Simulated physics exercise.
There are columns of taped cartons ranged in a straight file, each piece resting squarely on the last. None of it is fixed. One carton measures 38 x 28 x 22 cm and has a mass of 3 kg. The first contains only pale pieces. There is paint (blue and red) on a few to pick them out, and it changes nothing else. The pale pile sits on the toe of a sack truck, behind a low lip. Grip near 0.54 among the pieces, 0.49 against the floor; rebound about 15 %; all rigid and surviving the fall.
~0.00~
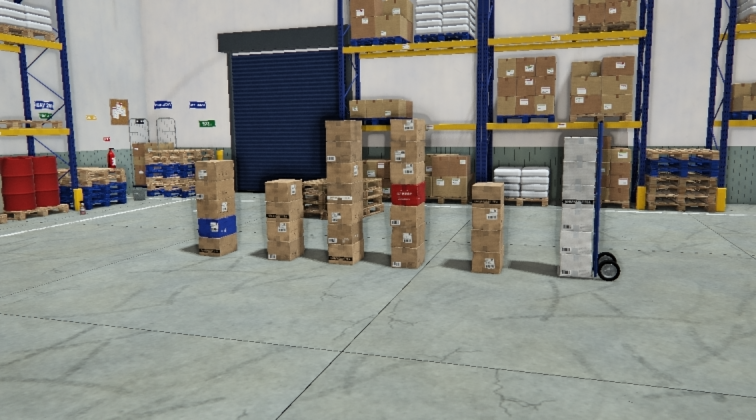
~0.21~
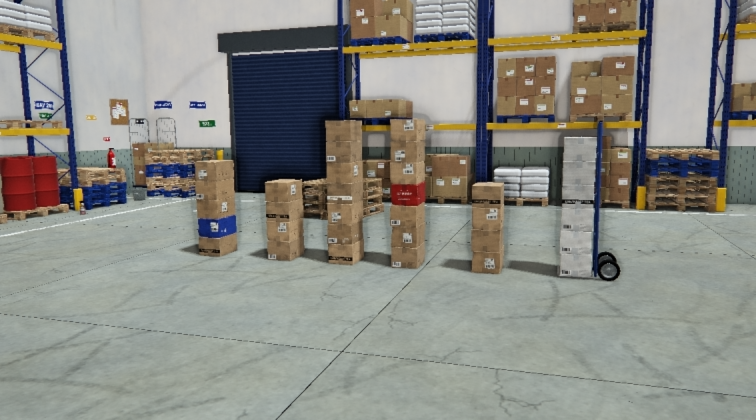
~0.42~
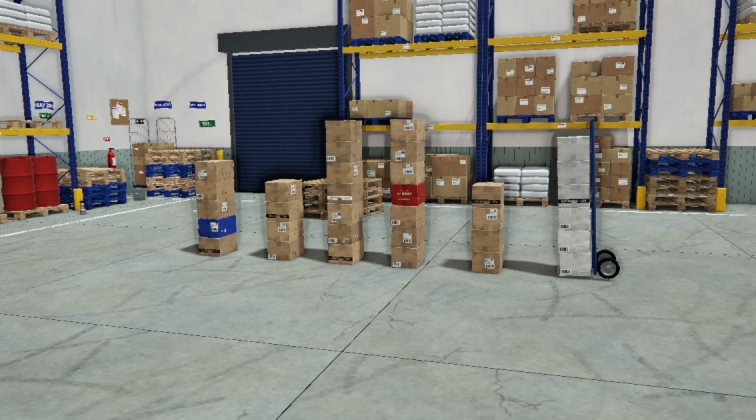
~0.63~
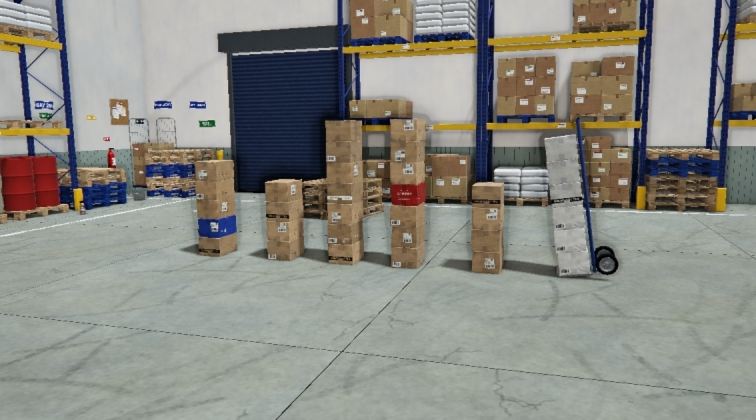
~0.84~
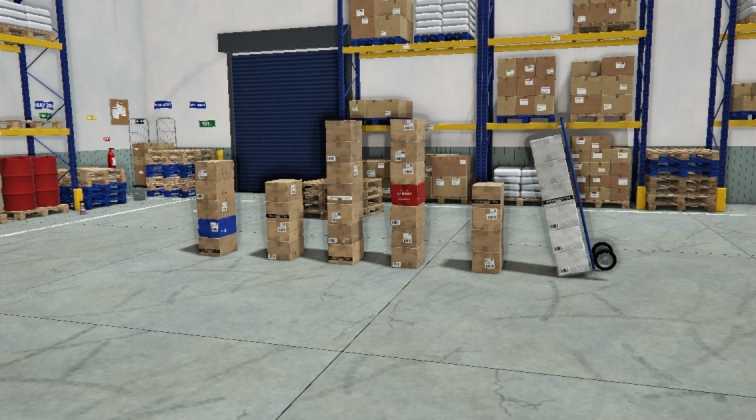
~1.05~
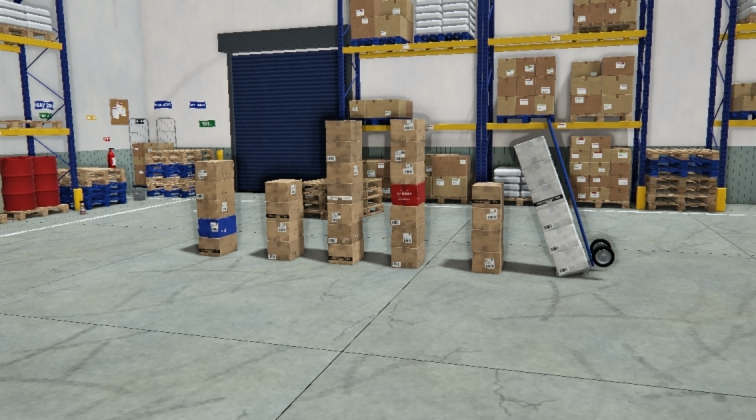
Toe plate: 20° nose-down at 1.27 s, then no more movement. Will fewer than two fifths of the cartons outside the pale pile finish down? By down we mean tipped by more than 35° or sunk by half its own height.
No, over two fifths of them.
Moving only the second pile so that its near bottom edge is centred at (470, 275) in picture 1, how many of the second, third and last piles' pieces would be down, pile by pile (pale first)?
In that case second 0, third 0, last 0.
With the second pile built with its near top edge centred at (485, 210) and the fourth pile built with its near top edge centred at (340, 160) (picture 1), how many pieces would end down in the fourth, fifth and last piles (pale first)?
Result: Fourth pile 0, fifth pile 0, last pile 0.
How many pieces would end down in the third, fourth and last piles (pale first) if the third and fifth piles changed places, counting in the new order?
After the swap, the third pile would have 0 down, the fourth 0 and the last 0.
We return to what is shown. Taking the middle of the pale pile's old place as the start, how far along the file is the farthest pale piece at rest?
210 cm.
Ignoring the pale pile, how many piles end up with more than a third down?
The answer is 5.
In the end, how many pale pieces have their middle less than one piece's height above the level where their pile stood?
Among the pale pieces, the count is 2.
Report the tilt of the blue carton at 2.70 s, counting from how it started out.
Rotation: Approx. 0°.
By 1.68 s, 6 of the pale pile down; none of the 27 other cartons down, 4 disturbed.
By 2.70 s, 6 of the pale pile down; 4 of the 27 other cartons down; red carton tilted 24°.
By 3.50 s, 6 of the pale pile down; 17 of the 27 other cartons down; red carton tilted 56°, 30 cm lower.
By 4.18 s, 6 of the pale pile down; 24 of the 27 other cartons down; red carton tilted 64°, 37 cm lower; blue carton tilted 63°, 8 cm lower.
When it is over (6.0 s), 6 of the pale pile down; 25 of the 27 other cartons down; blue carton on its side; red carton tilted 65°, 37 cm lower. That is 93 per cent. In pixels of the last frame, middles, blue carton near (181, 239), red carton near (336, 225).
